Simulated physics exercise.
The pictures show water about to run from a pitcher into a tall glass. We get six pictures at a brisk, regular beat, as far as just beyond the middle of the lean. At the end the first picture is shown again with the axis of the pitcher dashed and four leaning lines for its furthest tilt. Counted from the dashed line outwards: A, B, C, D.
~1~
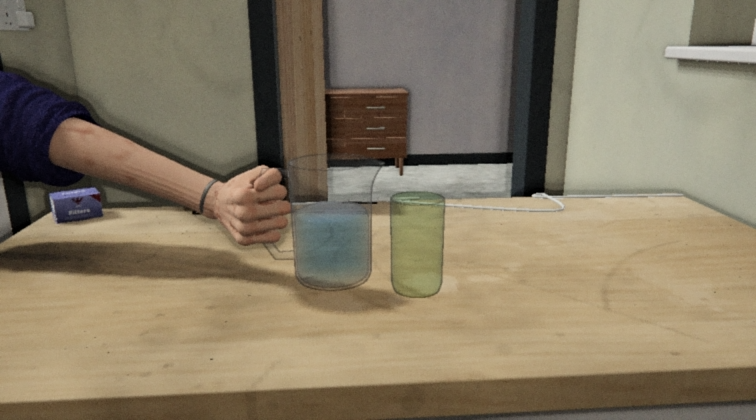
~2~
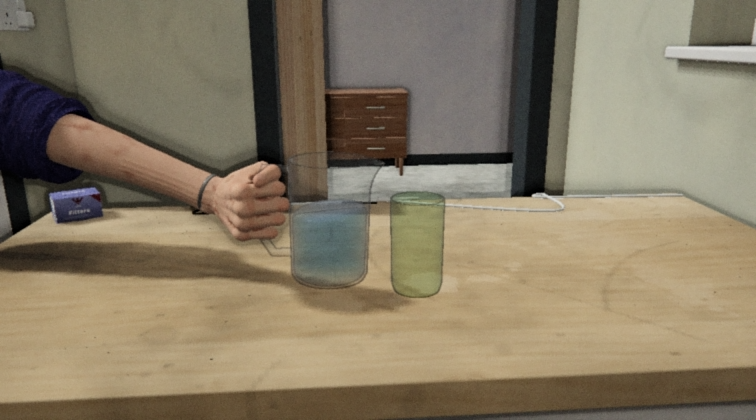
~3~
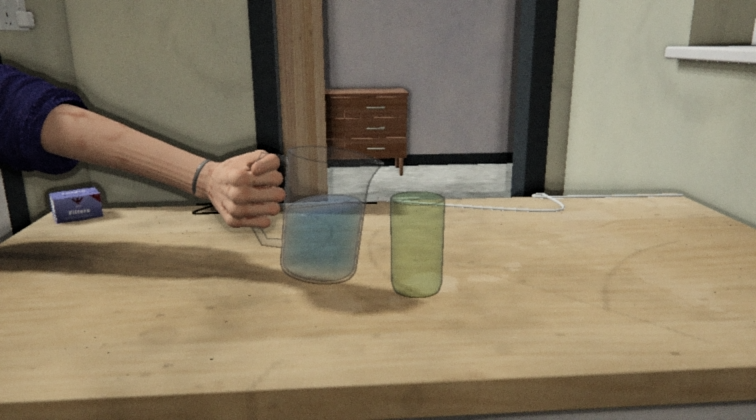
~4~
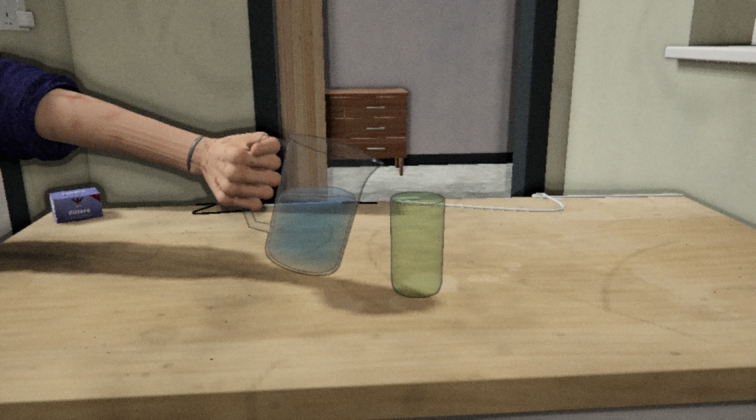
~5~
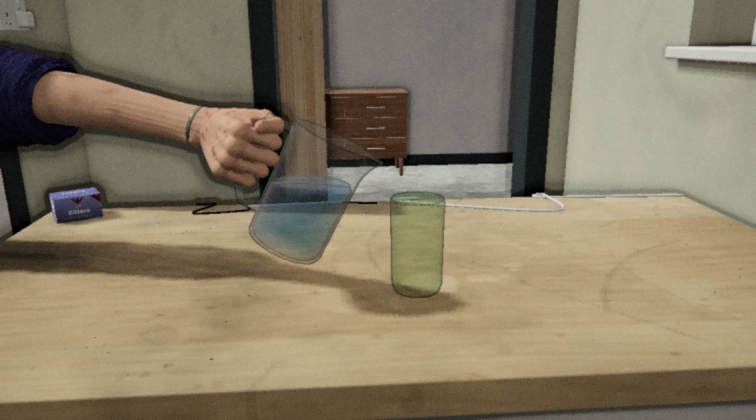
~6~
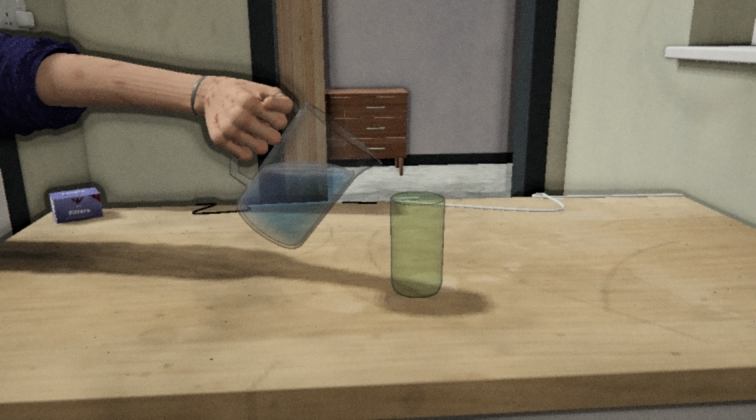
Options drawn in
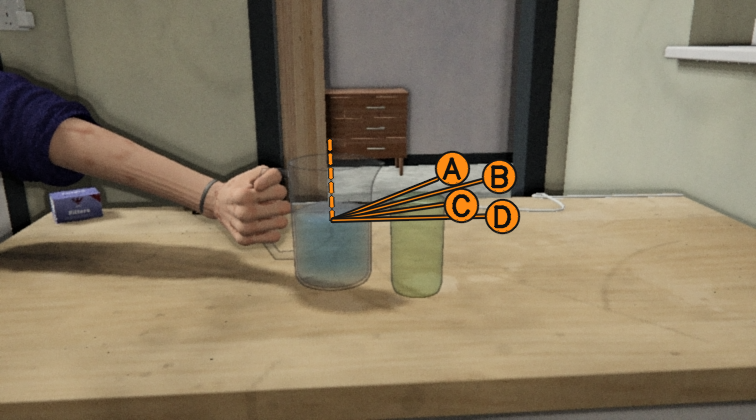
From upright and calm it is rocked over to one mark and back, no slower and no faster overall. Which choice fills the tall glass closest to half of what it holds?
A.
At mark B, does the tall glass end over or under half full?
Over half.
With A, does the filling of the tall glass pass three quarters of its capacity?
No, less.
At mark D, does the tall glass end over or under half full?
Over half.
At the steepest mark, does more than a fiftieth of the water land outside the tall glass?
Yes.
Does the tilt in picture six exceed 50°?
No.
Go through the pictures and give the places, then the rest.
The first picture shows upright, lip at (383, 163); rim of the tall glass round (418, 198); nothing has left yet.
The second picture shows upright, lip at (382, 163); nothing has left yet.
The third picture shows tipped about 8°, lip at (382, 163); nothing has left yet.
The fourth picture shows tipped about 16°, lip at (382, 163); nothing has left yet.
The fifth picture shows tipped about 27°, lip at (381, 163); nothing has left yet.
The sixth picture shows tipped about 38°, lip at (381, 162); nothing has left yet.
In orange, A at (437, 178); B at (482, 180); C at (443, 204); D at (485, 216).
Choosing A, the tall glass ends with about 52 % of what it can hold.
Choosing B, the tall glass ends with about 79 % of what it can hold.
Choosing C, the tall glass ends with about 91 % of what it can hold; 11 % of the water is spilt.
Choosing D, the tall glass ends with about 93 % of what it can hold; 24 % of the water is spilt.
